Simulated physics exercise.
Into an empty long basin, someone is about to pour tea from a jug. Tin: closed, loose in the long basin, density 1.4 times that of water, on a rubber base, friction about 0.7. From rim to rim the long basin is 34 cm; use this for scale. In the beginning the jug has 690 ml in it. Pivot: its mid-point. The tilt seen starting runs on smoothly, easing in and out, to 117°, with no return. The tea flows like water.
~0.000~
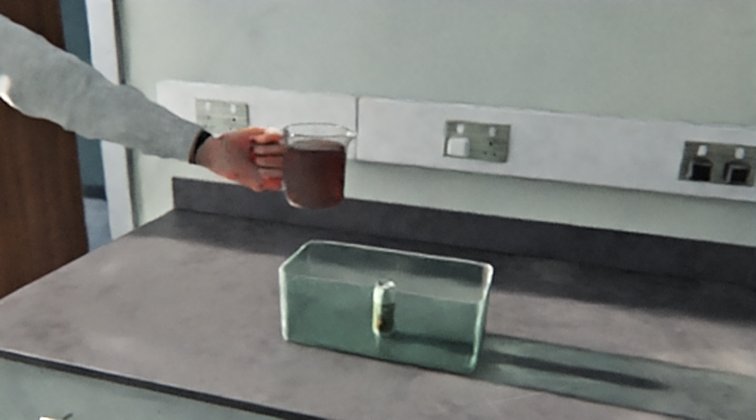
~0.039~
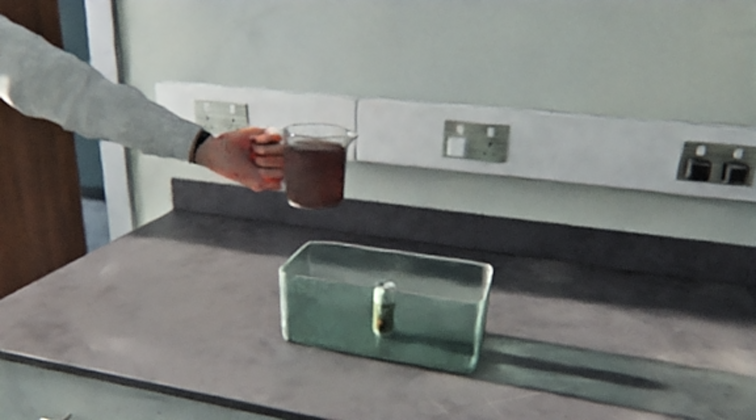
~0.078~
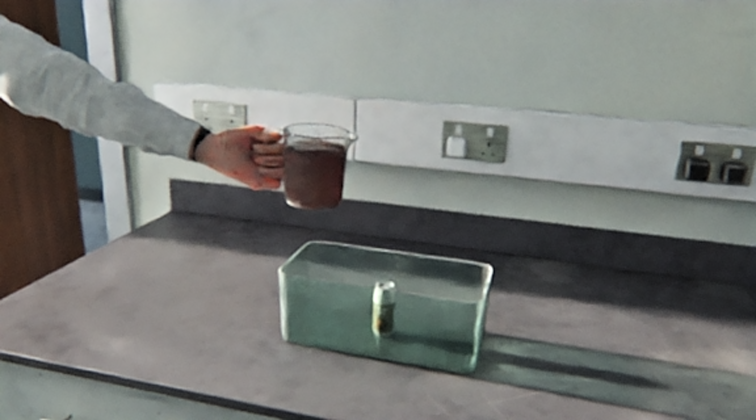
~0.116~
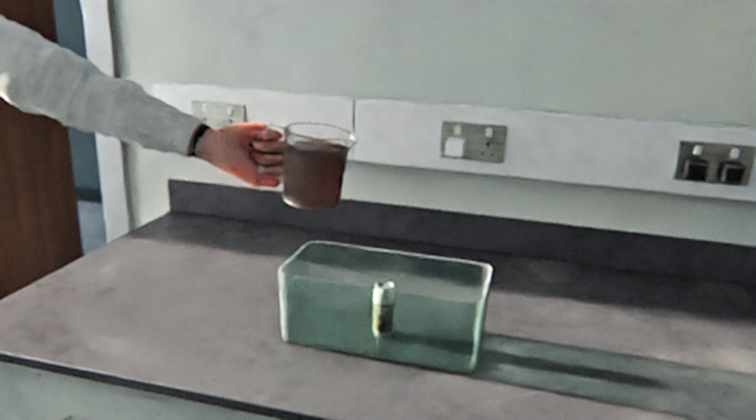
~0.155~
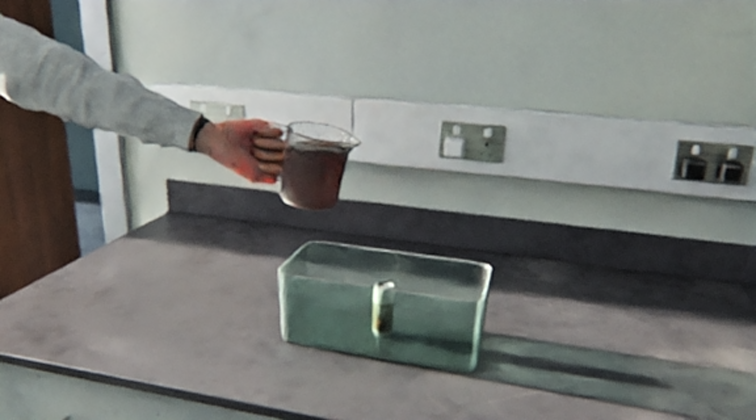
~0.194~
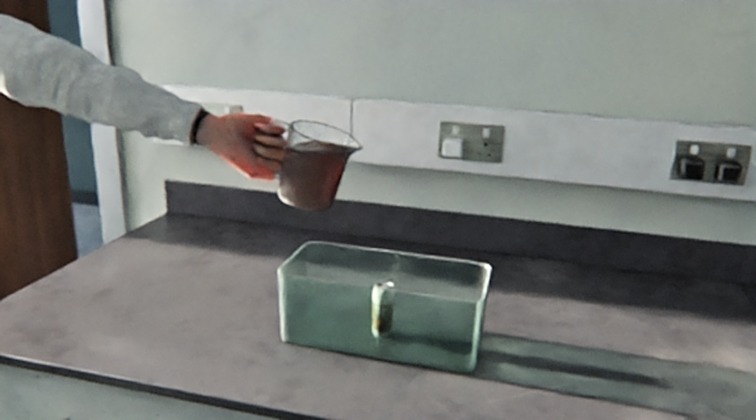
A hand in a pale grey sleeve, reaching in from the left, holds a clear jug of dark reddish-brown tea and slowly tilts it rightward, gently at first, then faster. Below it, a small pale tin stands inside a long greenish glass basin on a grey worktop. The room, with wall sockets behind, is seen from slightly above as the view drifts very slightly.
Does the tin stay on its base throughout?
Yes: It holds.
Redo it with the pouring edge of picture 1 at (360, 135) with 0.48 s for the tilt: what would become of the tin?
Then it tips over.
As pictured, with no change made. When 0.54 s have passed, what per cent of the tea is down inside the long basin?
About 3%.
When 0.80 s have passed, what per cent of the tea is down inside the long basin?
Close to 66 in a hundred.
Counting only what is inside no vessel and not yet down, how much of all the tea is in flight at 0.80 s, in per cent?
Roughly 22 %.
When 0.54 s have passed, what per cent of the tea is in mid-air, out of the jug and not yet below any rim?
Near 22 per cent at that moment.
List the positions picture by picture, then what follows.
In the first frame, it leans 0°; its right rim is at (358, 135); the tea meets the walls at (289, 143) and (346, 148); the long basin's rim runs from (295, 256) to (489, 285); the tin's top is at (385, 287).
In the second frame, it leans 1°; its right rim is at (358, 136); the tea meets the walls at (289, 143) and (346, 149).
In the third frame, it leans 2°; its right rim is at (359, 138); the tea meets the walls at (290, 143) and (346, 149).
In the fourth frame, it leans 5°; its right rim is at (360, 140); the tea meets the walls at (290, 143) and (347, 150).
In the fifth frame, it leans 9°; its right rim is at (361, 143); the tea meets the walls at (290, 143) and (348, 150).
In the sixth frame, it leans 14°; its right rim is at (363, 148); the tea meets the walls at (291, 145) and (350, 151).
Then, 0.54 s in, the tilt is 82° and 74 per cent is still to pour; the tin stands where it began.
Then, 0.80 s in, the tilt is 116° and 13 per cent is still to pour; the tin stands where it began.
Then, 1.07 s in, the tilt is 117° and 0 per cent is still to pour; the tin stands where it began.
Then, 1.36 s in, the tilt is 117° and 0 per cent is still to pour; the tin stands where it began.
Finally, the tin stands where it began.
